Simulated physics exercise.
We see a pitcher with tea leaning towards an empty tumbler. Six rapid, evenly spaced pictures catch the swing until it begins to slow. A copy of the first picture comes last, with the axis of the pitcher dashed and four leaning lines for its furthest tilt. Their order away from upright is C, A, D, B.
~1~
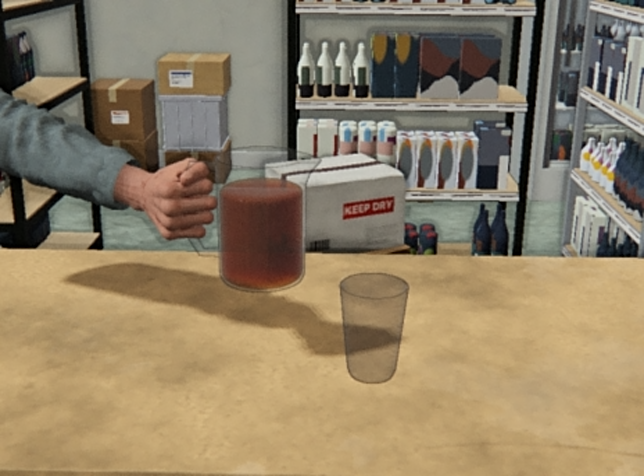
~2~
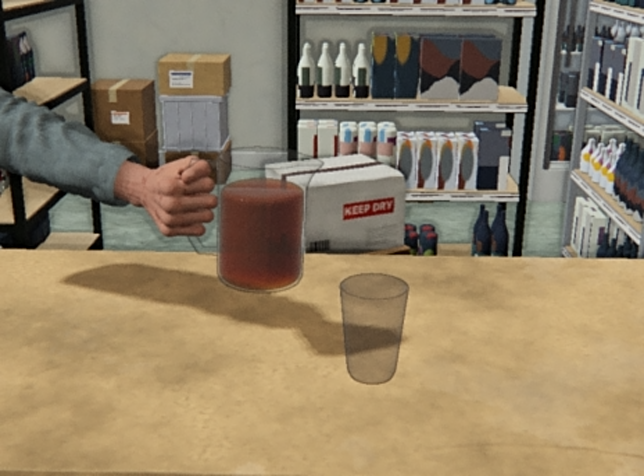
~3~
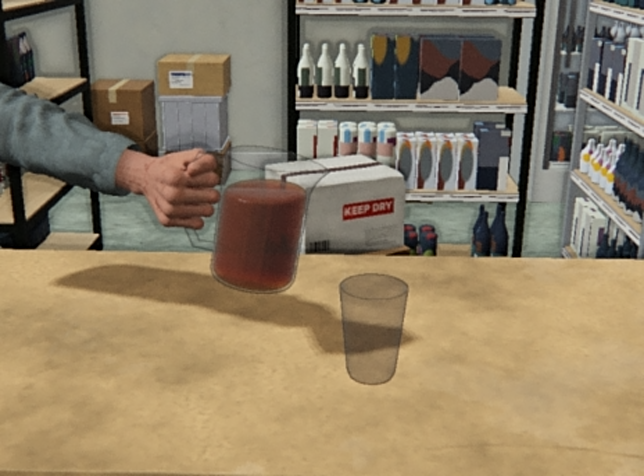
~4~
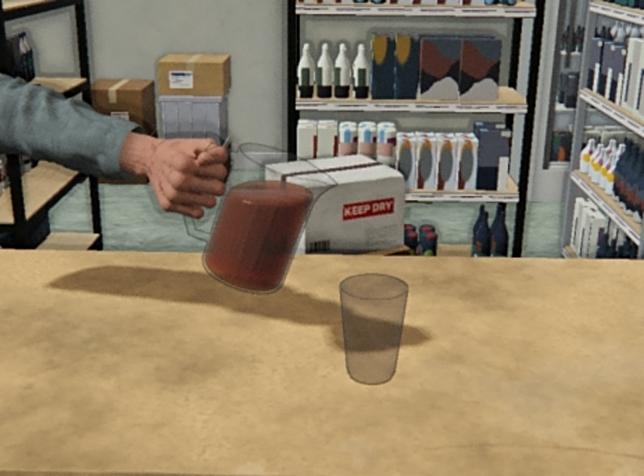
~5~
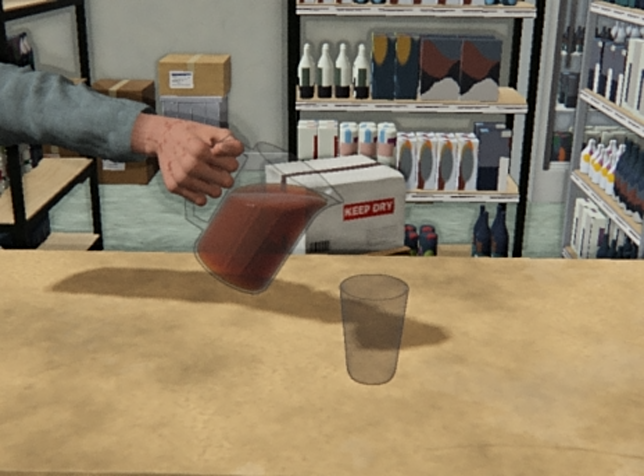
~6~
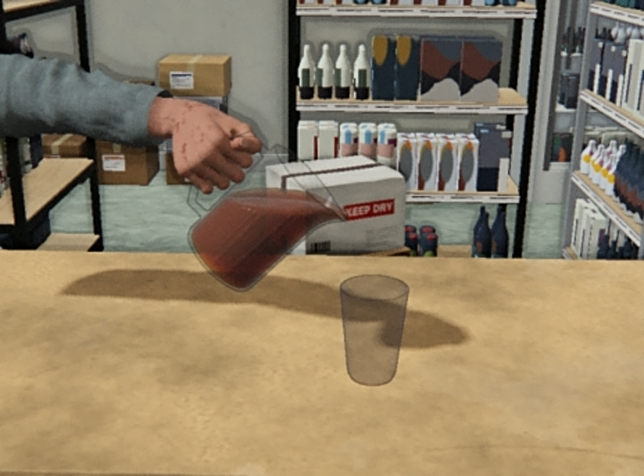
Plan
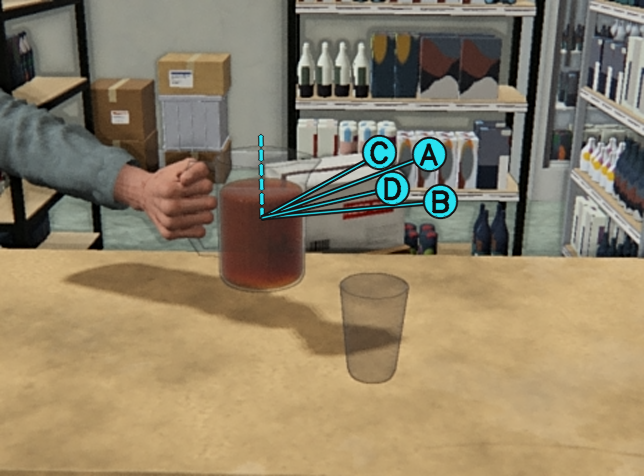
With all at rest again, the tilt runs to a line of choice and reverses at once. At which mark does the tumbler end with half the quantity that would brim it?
Line C does it best.
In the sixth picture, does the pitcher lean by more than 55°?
No.
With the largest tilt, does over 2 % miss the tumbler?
Yes, it does.
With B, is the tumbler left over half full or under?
Over.
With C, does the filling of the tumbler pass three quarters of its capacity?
No.
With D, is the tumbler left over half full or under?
Over half.
On the marked copy, A at (414, 160); B at (423, 203); C at (364, 162); D at (376, 191).
Choosing A, the tumbler ends with about 73 % of what it can hold.
Choosing B, the tumbler ends with about 91 % of what it can hold; 23 % of the tea is spilt.
Choosing C, the tumbler ends with about 49 % of what it can hold.
Choosing D, the tumbler ends with about 86 % of what it can hold; 11 % of the tea is spilt.
